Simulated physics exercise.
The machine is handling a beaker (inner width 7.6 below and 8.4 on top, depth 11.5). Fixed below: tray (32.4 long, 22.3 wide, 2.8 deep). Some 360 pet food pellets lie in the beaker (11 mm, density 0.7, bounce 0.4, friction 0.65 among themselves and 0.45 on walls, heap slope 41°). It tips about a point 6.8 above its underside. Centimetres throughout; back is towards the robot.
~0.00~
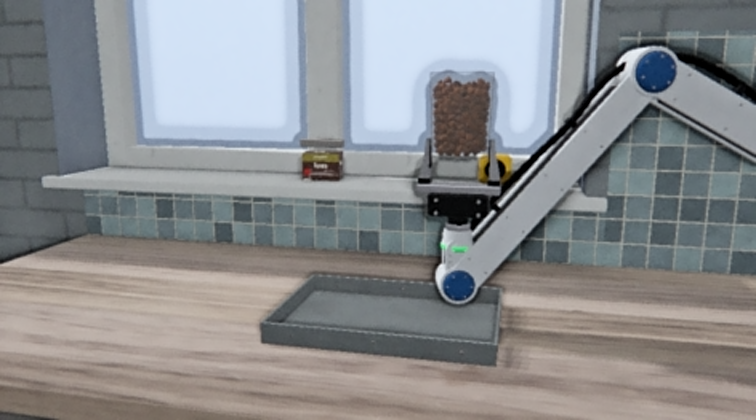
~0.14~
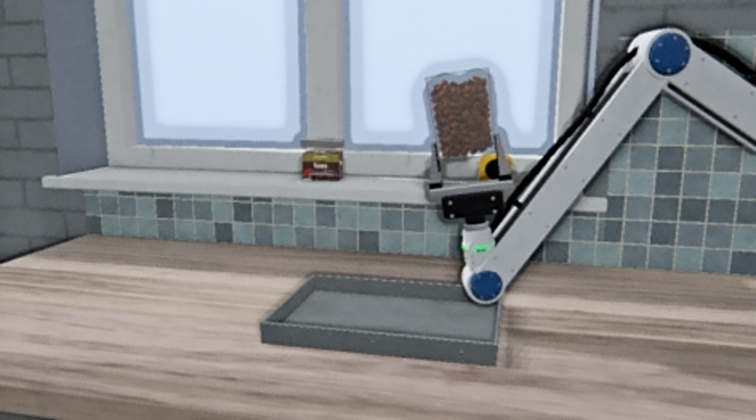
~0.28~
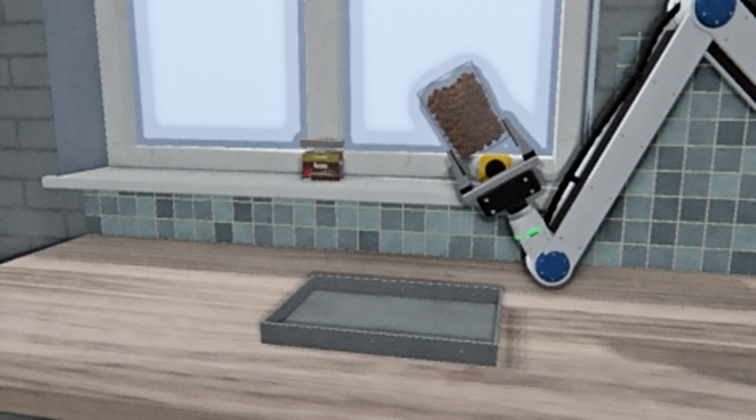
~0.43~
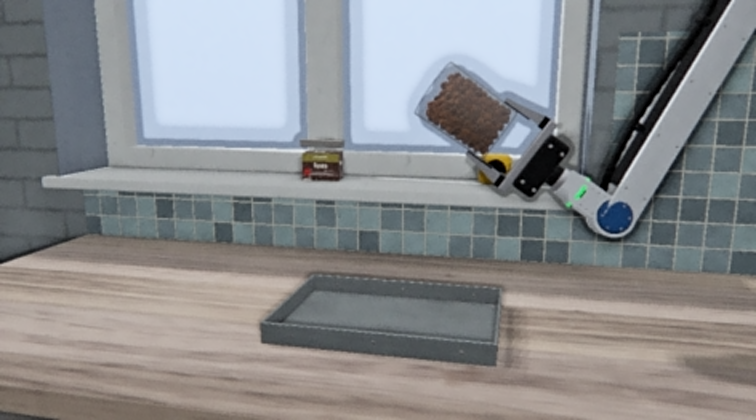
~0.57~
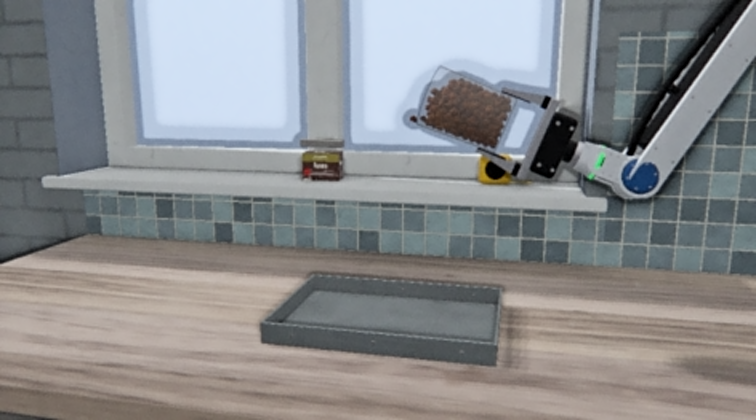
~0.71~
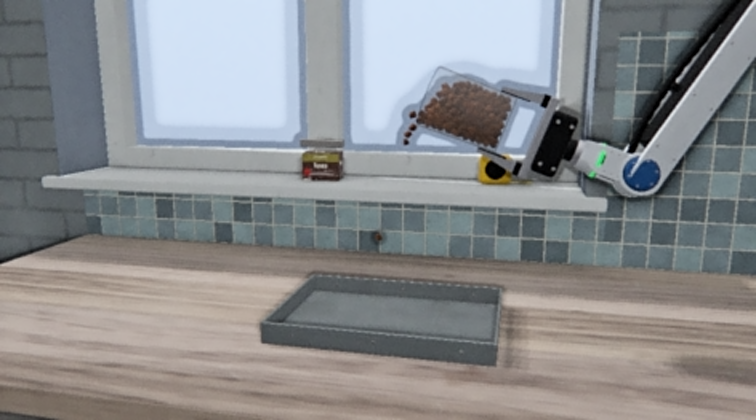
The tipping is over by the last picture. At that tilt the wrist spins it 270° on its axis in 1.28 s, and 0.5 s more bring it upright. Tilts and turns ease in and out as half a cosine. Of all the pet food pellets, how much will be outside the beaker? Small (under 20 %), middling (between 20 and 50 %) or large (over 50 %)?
Answer: Small; under 20 % of the pet food pellets finish outside the beaker.
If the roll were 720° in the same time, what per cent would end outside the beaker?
It would be near 10 per cent.
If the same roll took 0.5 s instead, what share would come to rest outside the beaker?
Then about 5 per cent.
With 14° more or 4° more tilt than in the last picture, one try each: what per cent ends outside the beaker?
Some 30 and 15 per cent.
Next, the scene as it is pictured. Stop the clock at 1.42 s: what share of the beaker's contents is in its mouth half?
Roughly 50 per cent.
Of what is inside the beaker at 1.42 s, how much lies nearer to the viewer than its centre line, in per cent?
Some 55 per cent.
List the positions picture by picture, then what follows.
In the first frame, beaker middle at (461, 116), upright; upper third of the load around (461, 95), from x 435 to 485, top at y 80; 364 in the beaker.
In the second frame, beaker middle at (462, 116), tipped 9°; upper third of the load around (462, 94), from x 435 to 490, top at y 80.
In the third frame, beaker middle at (465, 115), tipped 31°; upper third of the load around (461, 96), from x 430 to 500, top at y 75.
In the fourth frame, beaker middle at (467, 113), tipped 55°; upper third of the load around (461, 97), from x 430 to 505, top at y 75.
In the fifth frame, beaker middle at (468, 111), tipped 69°; upper third of the load around (464, 97), from x 415 to 510, top at y 80.
In the sixth frame, beaker middle at (468, 111), tipped 70°; upper third of the load around (466, 99), from x 380 to 510, top at y 85; 360 in the beaker, 4 in flight or on a rim.
After 1.42 s, tipped 70°, highest piece 37 above the table; 349 in the beaker, 12 in the tray, 3 in flight or on a rim.
After 2.13 s, tipped 57°, highest piece 36 above the table; 335 in the beaker, 28 in the tray, 1 in flight or on a rim.
After 2.69 s, upright, highest piece 38 above the table; 333 in the beaker, 31 in the tray.
After 3.39 s, upright, highest piece 38 above the table; 333 in the beaker, 31 in the tray.
At rest, 333 in the beaker, 31 in the tray. That is 9 % outside the beaker.
